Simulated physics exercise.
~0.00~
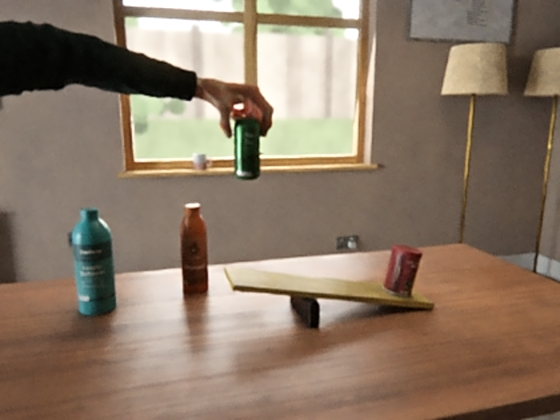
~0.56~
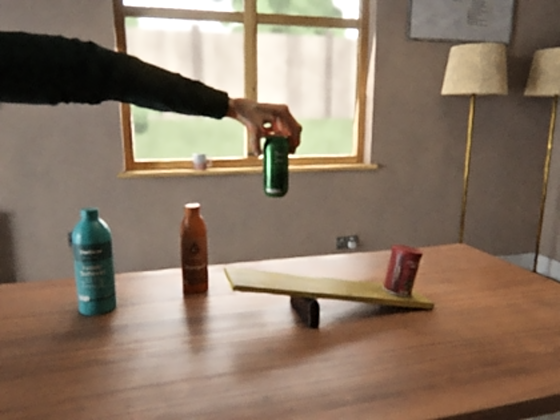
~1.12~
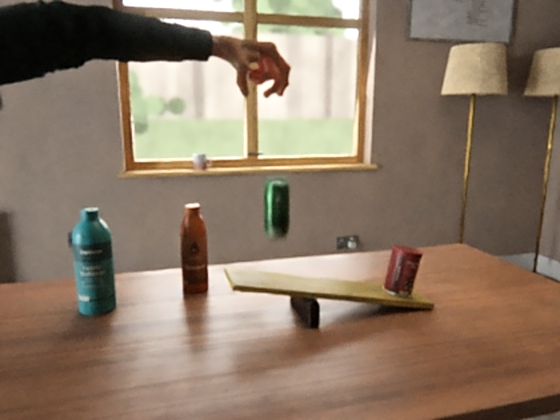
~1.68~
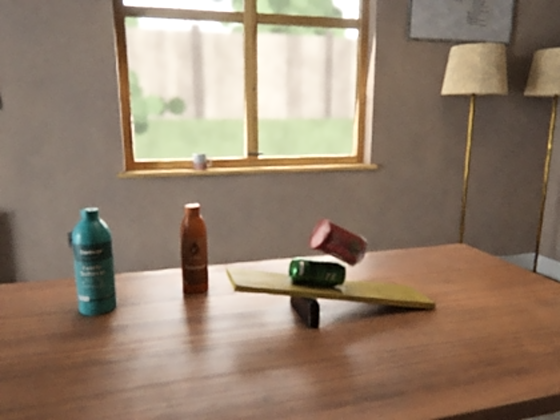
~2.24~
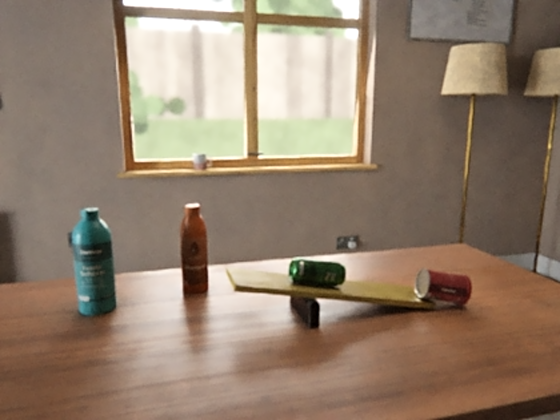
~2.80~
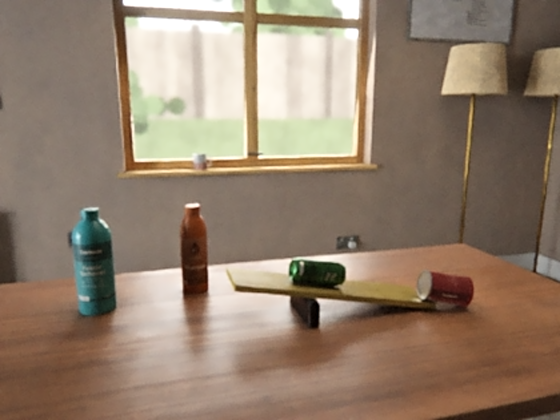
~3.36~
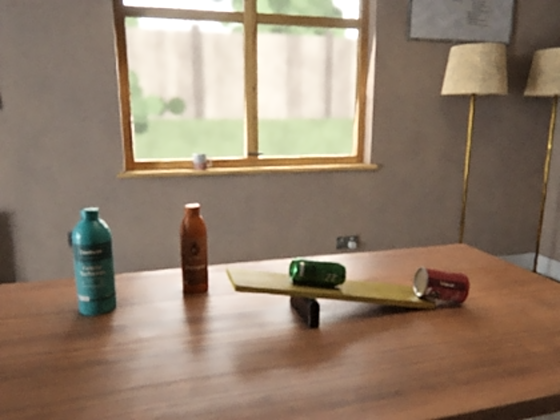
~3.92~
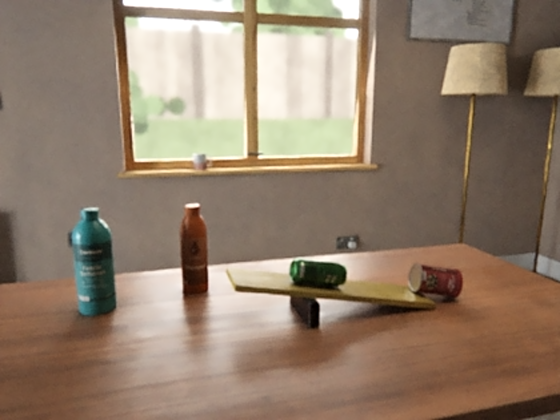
A hand in a dark sleeve carries a green can to the right above a plank balanced on a small block, where a red tin rests on the lowered right end. A turquoise bottle and an orange bottle stand to the left on the wooden table. The hand lets go and draws back as the can drops toward the plank. The can ends up on its side near the middle, while the red tin tumbles in the air just above it. The tin comes down on its side at the right end and rolls slightly. Finally, the plank still slopes down to the right, and both bottles remain upright.
